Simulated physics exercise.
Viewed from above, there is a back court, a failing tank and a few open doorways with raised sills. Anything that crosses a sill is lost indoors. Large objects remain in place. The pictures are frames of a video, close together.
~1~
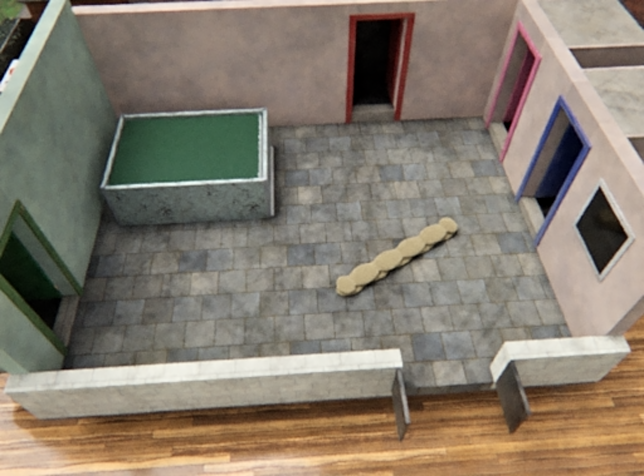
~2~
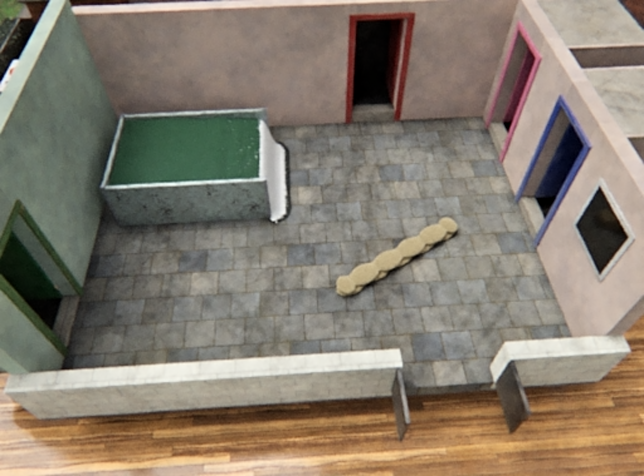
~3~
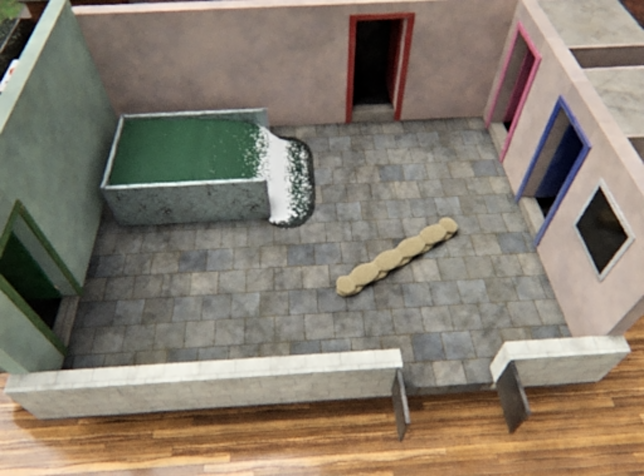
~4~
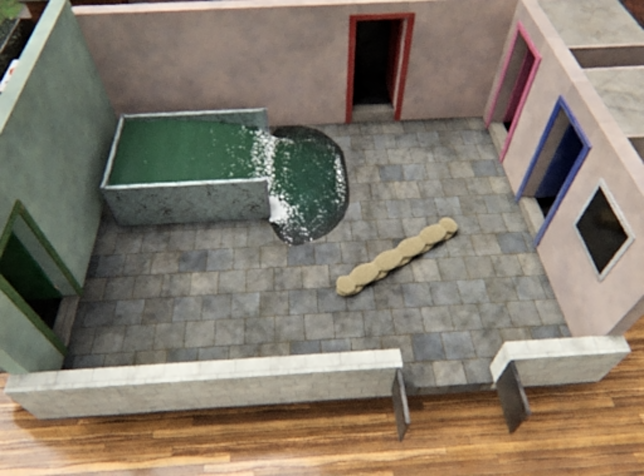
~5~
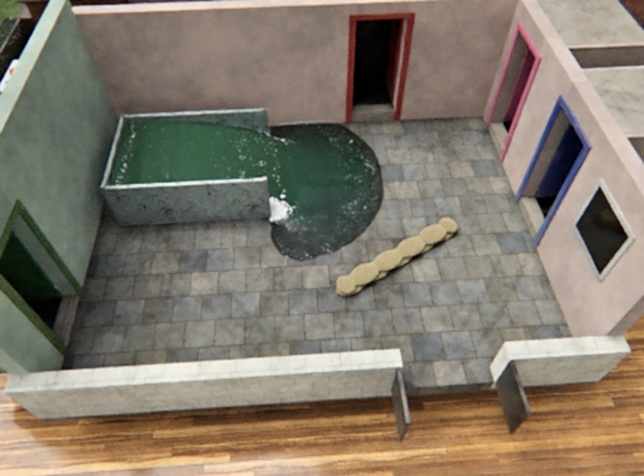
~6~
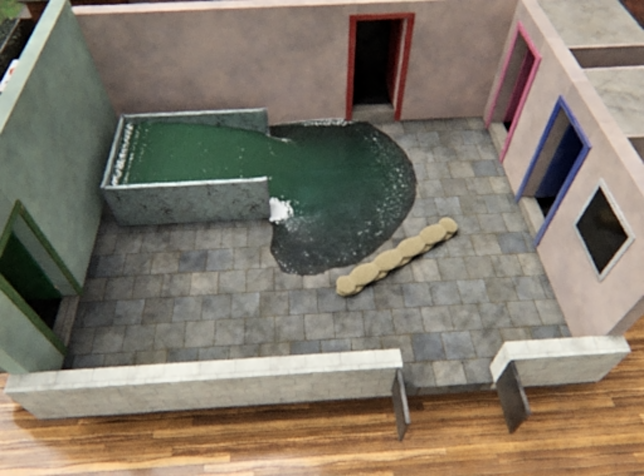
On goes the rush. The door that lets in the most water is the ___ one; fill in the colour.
Pink.
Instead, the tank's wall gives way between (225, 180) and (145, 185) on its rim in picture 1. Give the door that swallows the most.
The one in green.
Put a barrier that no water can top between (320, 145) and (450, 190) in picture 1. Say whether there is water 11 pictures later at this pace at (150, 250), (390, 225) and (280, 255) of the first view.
Lab note - three points, in order: No flooding; flooding; no flooding.
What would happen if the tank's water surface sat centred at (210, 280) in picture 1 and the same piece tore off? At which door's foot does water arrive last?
Last of all, it's the green one.
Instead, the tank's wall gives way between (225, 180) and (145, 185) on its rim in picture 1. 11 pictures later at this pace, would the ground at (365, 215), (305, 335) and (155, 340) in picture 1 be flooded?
Untouched, soaked, soaked.
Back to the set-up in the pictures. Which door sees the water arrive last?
Answer: The green one.
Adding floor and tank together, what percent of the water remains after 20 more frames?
Roughly 92 %.
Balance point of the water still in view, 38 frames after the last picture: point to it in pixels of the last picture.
It's close to (372, 214).
A moment on, water covers 40 % of the floor; pink door a trickle in, red door wet at the sill, nothing in, blue door wet at the sill, nothing in, green door not reached.
Next, water covers 50 % of the floor; pink door some in, red door wet at the sill, nothing in, blue door some in, green door not reached.
Then, water covers 60 % of the floor; pink door a lot in, red door wet at the sill, nothing in, blue door a lot in, green door not reached.
Later, water covers 80 % of the floor; pink door a lot in, red door wet at the sill, nothing in, blue door a lot in, green door not reached.
In the end, water covers 95 % of the floor; pink door a lot in, red door wet at the sill, nothing in, blue door a lot in, green door a lot in; the pink door has let in the most.
